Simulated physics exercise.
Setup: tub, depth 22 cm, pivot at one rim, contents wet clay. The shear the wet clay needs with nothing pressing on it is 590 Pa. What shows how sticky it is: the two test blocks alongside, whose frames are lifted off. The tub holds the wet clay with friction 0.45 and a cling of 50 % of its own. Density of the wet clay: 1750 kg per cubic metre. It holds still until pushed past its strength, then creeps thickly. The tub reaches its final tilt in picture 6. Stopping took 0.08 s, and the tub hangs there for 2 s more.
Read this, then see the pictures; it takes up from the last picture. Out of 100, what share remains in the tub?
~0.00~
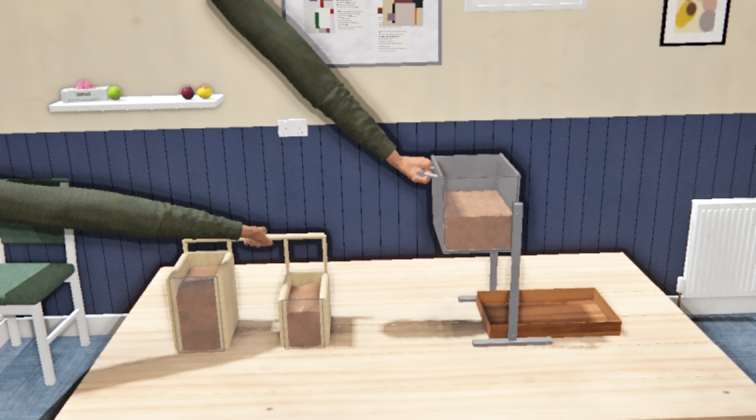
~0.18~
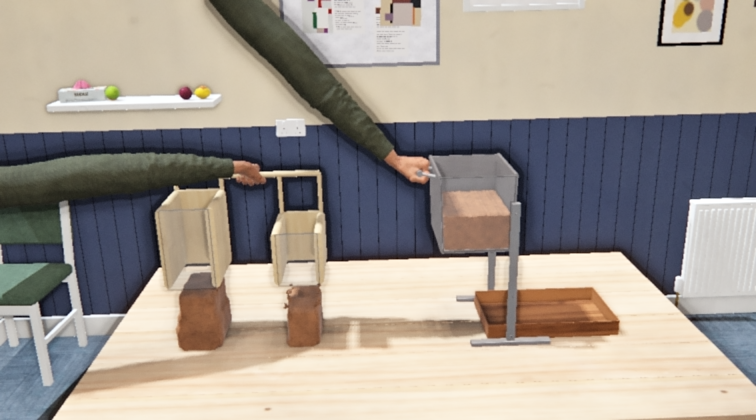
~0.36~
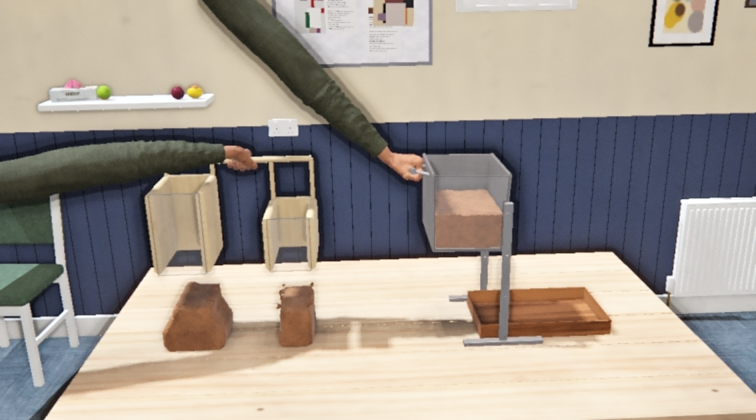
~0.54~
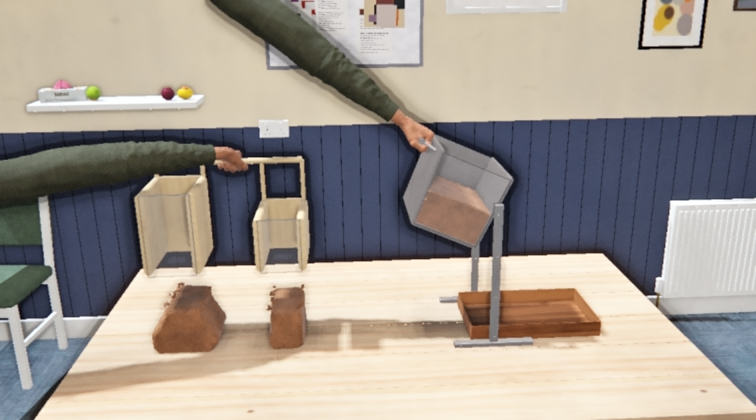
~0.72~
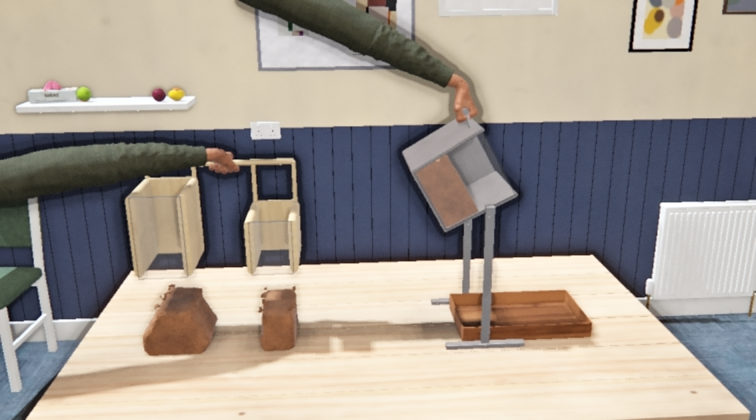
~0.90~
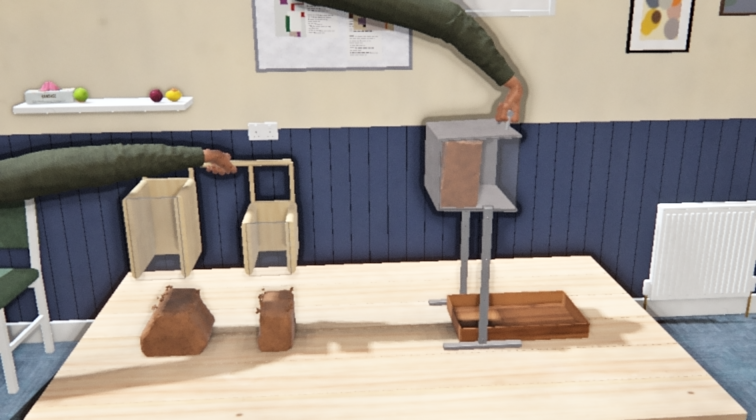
96 out of 100.
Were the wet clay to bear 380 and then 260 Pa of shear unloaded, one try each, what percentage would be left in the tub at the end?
Respectively 70 % and 70 %.
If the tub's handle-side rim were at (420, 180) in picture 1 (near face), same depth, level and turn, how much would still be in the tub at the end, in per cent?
I'd put it at close to 55 per cent.
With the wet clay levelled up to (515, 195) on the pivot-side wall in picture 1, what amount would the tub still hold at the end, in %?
About 70 %.
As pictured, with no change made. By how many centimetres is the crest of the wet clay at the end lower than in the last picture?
Some 10 cm.
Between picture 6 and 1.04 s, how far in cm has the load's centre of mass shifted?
It has moved close to 4 cm.
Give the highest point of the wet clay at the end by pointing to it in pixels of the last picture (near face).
Looking at the last picture, I'd put it at about (506, 175).
By 1.04 s, the tub is at 90 degrees and holds 100 %.
By 1.21 s, the tub is at 90 degrees and holds 99 %.
By 1.38 s, the tub is at 90 degrees and holds 96 %.
By 1.55 s, the tub is at 90 degrees and holds 96 %.
By 2.90 s, at the end, the tub is at 90 degrees and holds 96 %.
